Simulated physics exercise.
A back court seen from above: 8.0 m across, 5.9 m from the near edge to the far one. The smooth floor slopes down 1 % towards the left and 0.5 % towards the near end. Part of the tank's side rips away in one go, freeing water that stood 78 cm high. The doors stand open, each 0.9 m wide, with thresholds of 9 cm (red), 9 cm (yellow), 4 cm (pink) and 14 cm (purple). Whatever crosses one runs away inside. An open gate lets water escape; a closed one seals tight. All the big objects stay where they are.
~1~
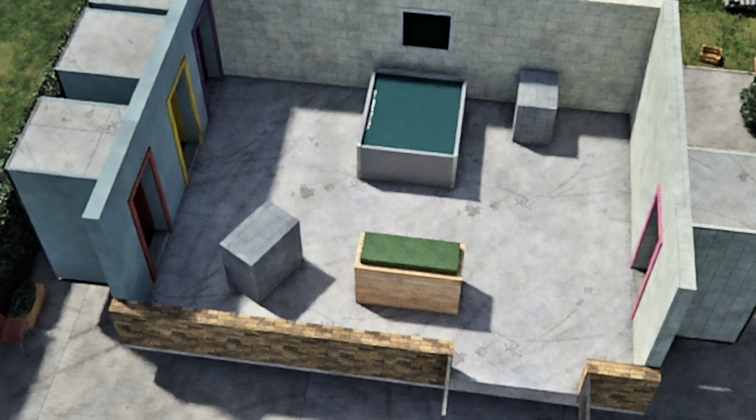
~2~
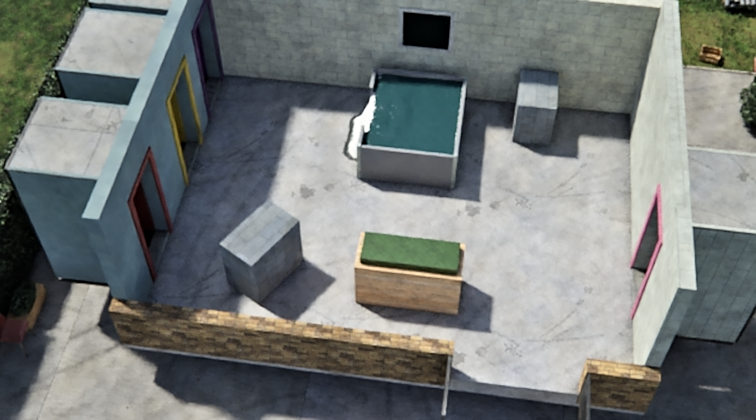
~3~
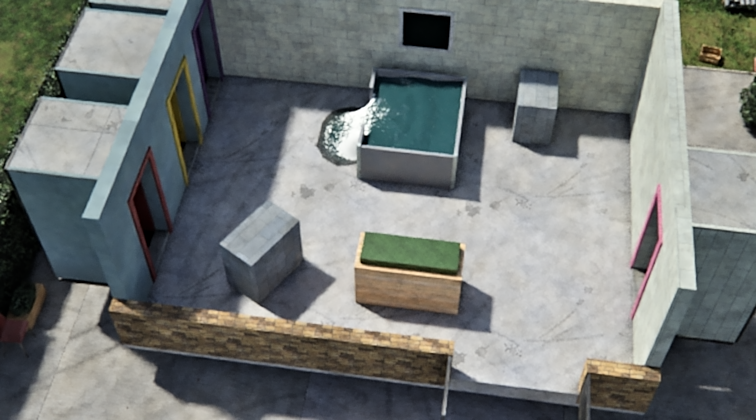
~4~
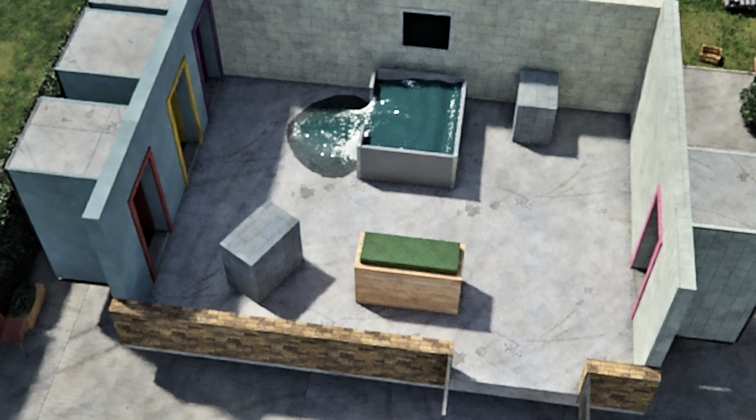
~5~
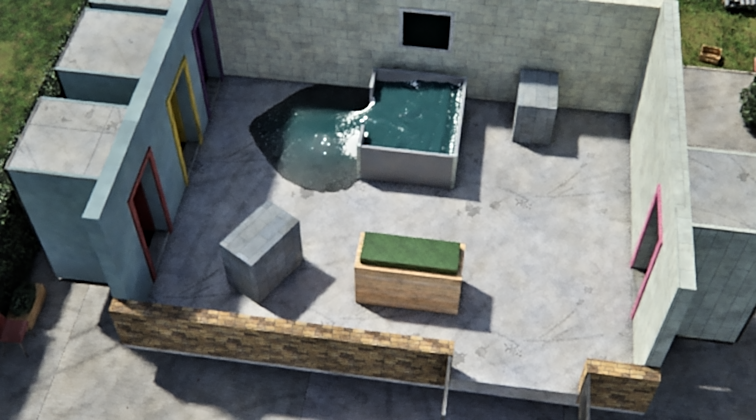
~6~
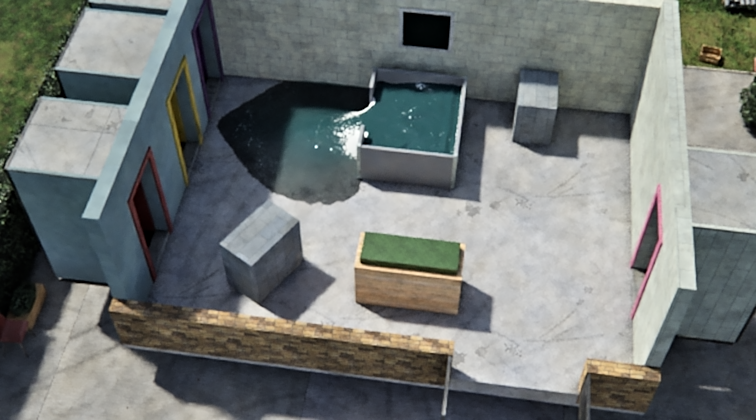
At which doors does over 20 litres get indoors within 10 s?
The water let in: At the red door it goes over the limit; at the yellow door it exceeds the limit; at the pink door it stays under the limit; at the purple door it passes the limit.
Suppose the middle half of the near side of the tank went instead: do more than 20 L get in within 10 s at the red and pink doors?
Against that limit: Red not over, pink above.
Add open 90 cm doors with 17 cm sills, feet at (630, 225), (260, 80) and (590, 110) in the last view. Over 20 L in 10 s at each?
In turn: Below, past it, below.
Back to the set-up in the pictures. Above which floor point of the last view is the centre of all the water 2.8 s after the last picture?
Around (308, 157).
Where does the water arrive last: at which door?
Last comes the pink one.
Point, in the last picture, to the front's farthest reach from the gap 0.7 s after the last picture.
Near (180, 206).
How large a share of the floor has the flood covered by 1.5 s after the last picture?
Some 30 per cent of it.
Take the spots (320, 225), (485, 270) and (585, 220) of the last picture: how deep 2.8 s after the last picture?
Roughly 0, 0 and 0 cm, in turn.
Then, 0.7 s after the last picture water covers 25 % of the floor and is deepest (42 cm) near (223, 79); red door not reached, yellow door 21 cm at the sill, 20 L in, pink door not reached, purple door 31 cm at the sill, 30 L in.
Then, 1.5 s after the last picture water covers 30 % of the floor and is deepest (38 cm) near (221, 85); red door 12 cm at the sill, 0 L in, yellow door 25 cm at the sill, 98 L in, pink door not reached, purple door 35 cm at the sill, 139 L in.
Then, 2.8 s after the last picture water covers 30 % of the floor and is deepest (24 cm) near (219, 92); red door 9 cm at the sill, 3 L in, yellow door 18 cm at the sill, 167 L in, pink door not reached, purple door 22 cm at the sill, 243 L in.
Then, 5.3 s after the last picture water covers 45 % of the floor and is deepest (20 cm) near (152, 289); red door 7 cm at the sill, 3 L in, yellow door 14 cm at the sill, 221 L in, pink door not reached, purple door 14 cm at the sill, 290 L in.
Then, 9.3 s after the last picture water covers 65 % of the floor and is deepest (14 cm) near (139, 326); red door 14 cm at the sill, 44 L in, yellow door 8 cm at the sill, 237 L in, pink door 3 cm at the sill, 0 L in, purple door 9 cm at the sill, 291 L in.
